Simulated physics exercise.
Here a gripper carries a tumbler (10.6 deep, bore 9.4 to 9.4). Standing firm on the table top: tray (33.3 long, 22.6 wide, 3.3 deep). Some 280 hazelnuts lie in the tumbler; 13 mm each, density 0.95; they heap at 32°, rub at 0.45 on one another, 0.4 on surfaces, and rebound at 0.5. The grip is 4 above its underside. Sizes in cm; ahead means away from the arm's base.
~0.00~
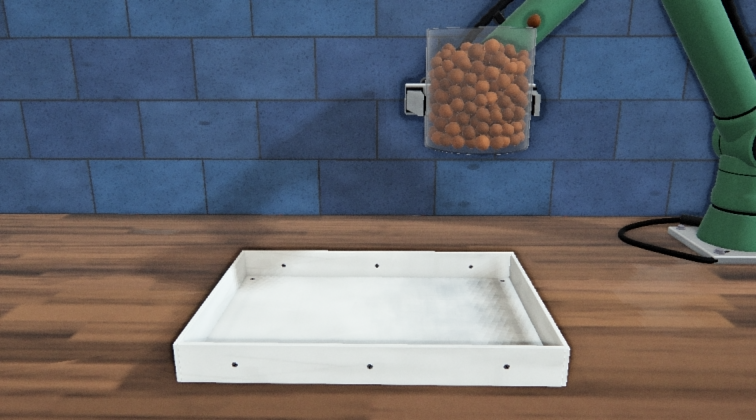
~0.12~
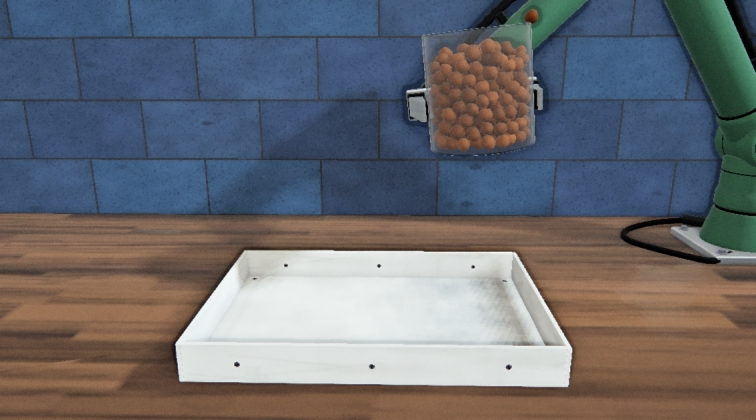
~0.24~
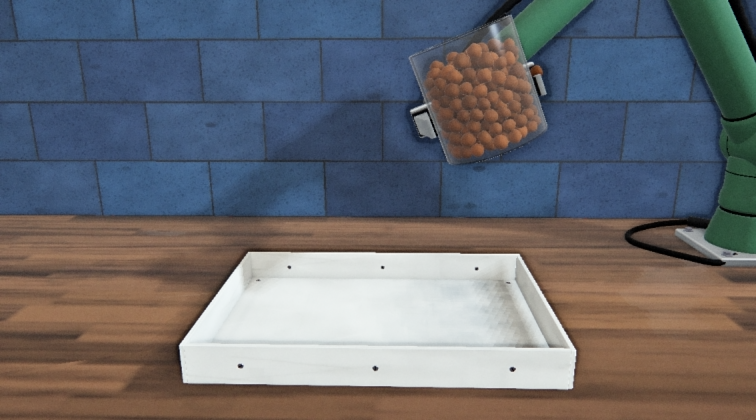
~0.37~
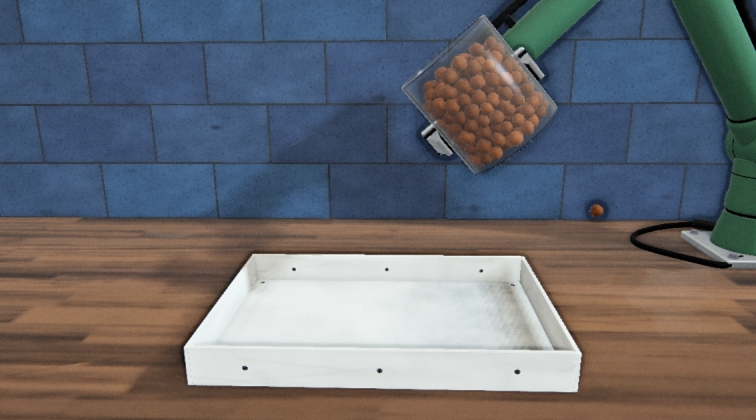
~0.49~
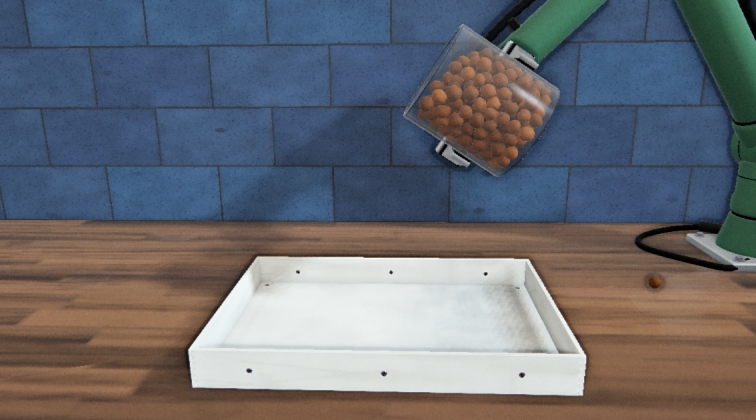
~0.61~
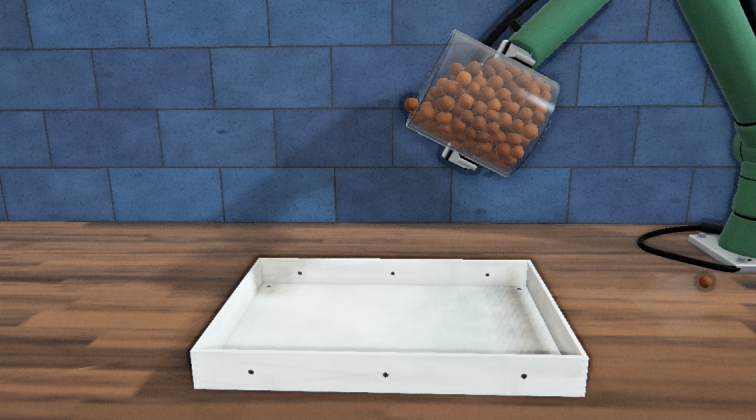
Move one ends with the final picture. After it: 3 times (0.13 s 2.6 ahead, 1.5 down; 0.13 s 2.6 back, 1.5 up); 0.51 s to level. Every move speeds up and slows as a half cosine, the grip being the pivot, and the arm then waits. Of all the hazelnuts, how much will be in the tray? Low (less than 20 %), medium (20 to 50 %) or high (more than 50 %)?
Answer: Low; less than 20 % of the hazelnuts finish in the tray.
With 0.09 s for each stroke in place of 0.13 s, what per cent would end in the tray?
It would be near 15 per cent.
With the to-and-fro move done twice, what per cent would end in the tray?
Then about 5 per cent.
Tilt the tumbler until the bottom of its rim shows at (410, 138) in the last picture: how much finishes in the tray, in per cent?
About 25 per cent.
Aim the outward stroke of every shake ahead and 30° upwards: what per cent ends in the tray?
About 25 per cent.
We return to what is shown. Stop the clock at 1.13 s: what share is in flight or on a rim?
About 2 per cent.
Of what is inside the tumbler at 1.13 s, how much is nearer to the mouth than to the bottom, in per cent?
Roughly 40 per cent.
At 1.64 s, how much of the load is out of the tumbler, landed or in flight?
About 5 per cent by then.
After 1.13 s, tilted 63° forward, highest piece 27 above the table; 268 in the tumbler, 8 in the tray, 1 on the table or floor, 5 in flight or on a rim.
After 1.64 s, tilted 32° forward, highest piece 28 above the table; 263 in the tumbler, 18 in the tray, 1 on the table or floor.
After 2.10 s, level, highest piece 30 above the table; 263 in the tumbler, 18 in the tray, 1 on the table or floor.
After 3.15 s, level, highest piece 30 above the table; 263 in the tumbler, 18 in the tray, 1 on the table or floor.
At rest, 263 in the tumbler, 18 in the tray, 1 on the table or floor. That is 6 % in the tray.
